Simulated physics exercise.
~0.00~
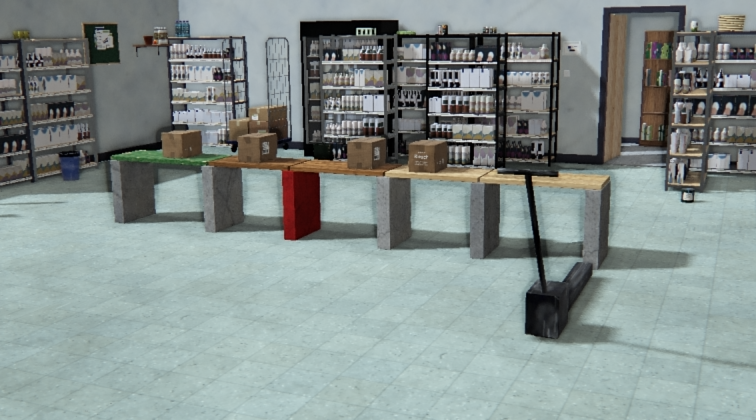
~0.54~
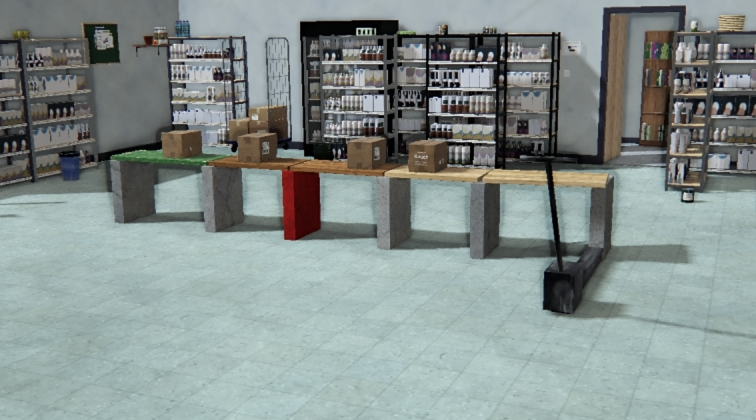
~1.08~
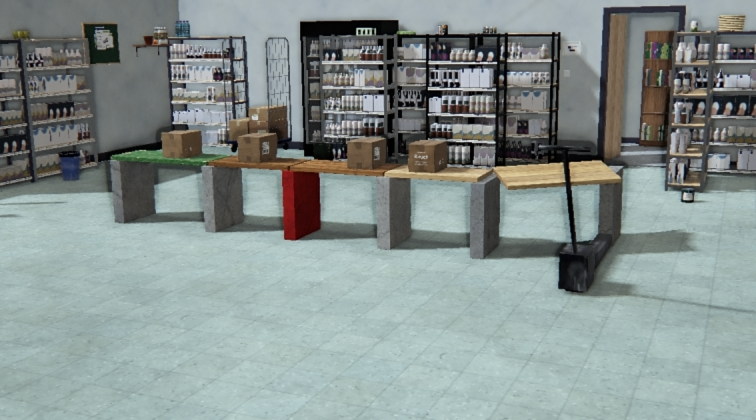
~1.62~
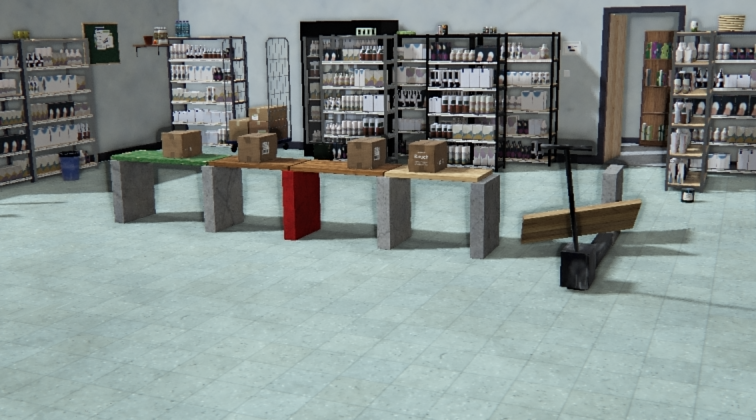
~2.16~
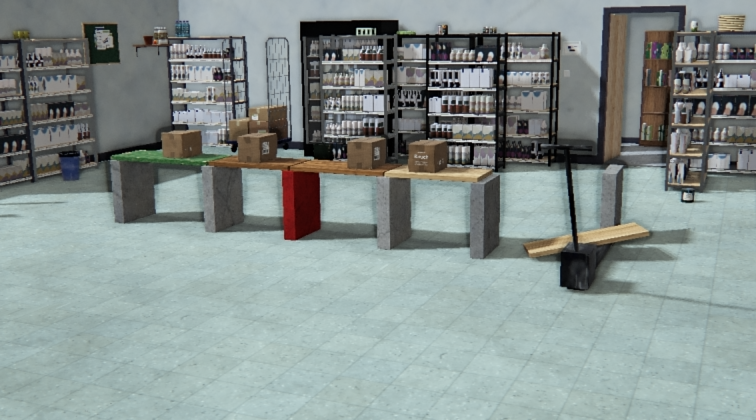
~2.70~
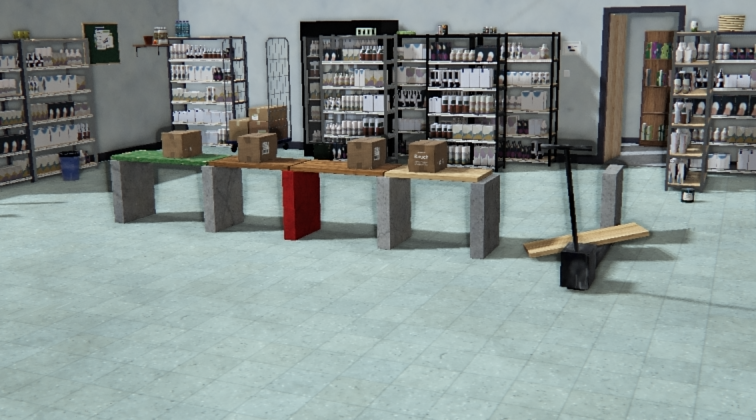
A black jack pushes into the rack's right end, and one board drops onto it.
